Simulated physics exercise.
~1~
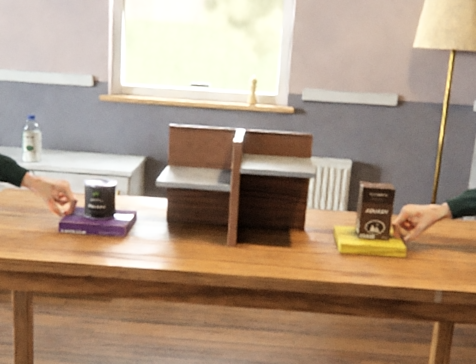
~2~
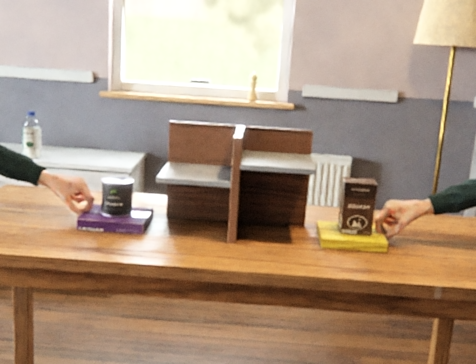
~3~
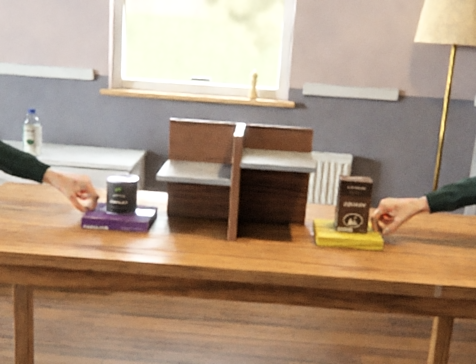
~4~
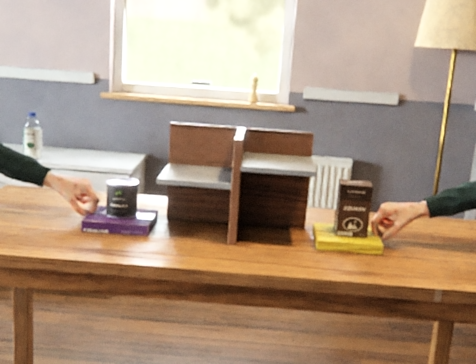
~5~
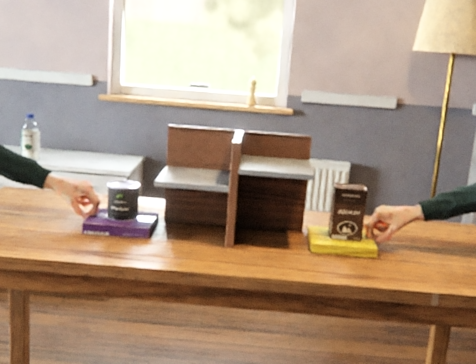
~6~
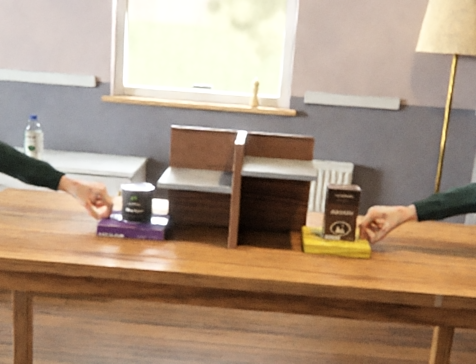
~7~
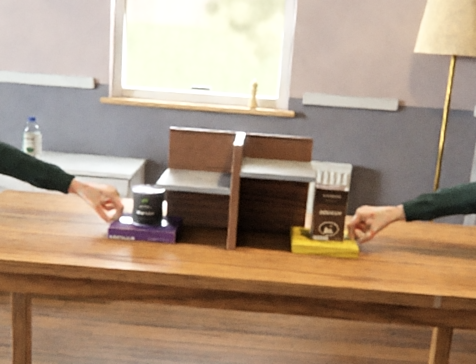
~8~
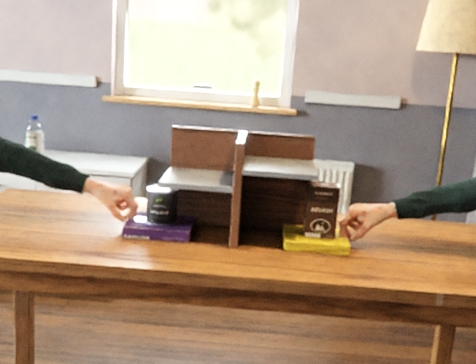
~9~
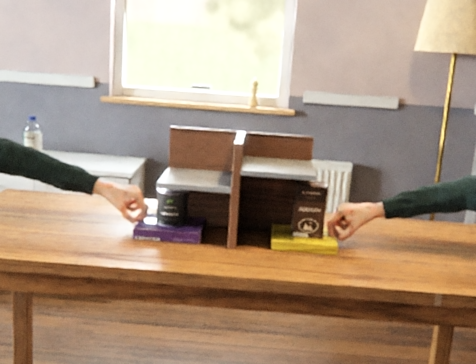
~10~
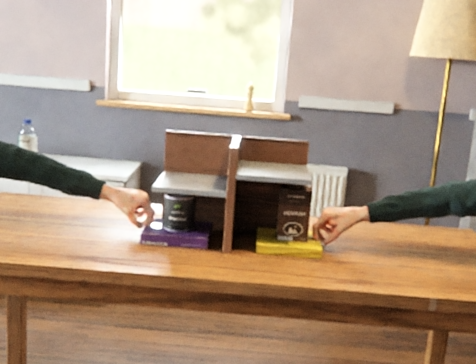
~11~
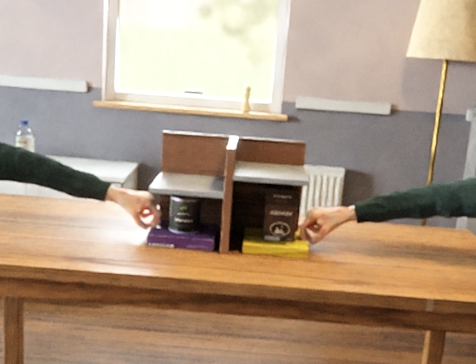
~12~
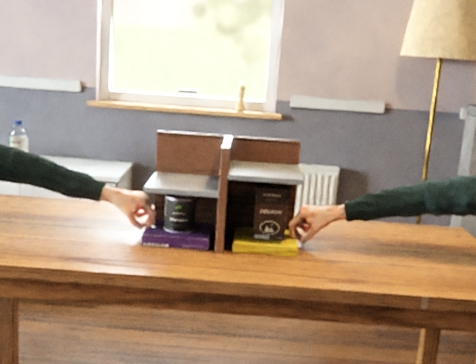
In the video, two hands slide a purple box carrying a black pot from the left and a yellow board carrying an upright brown carton from the right across a wooden table, until both items pass beneath the low shelves of a central unit, still standing.
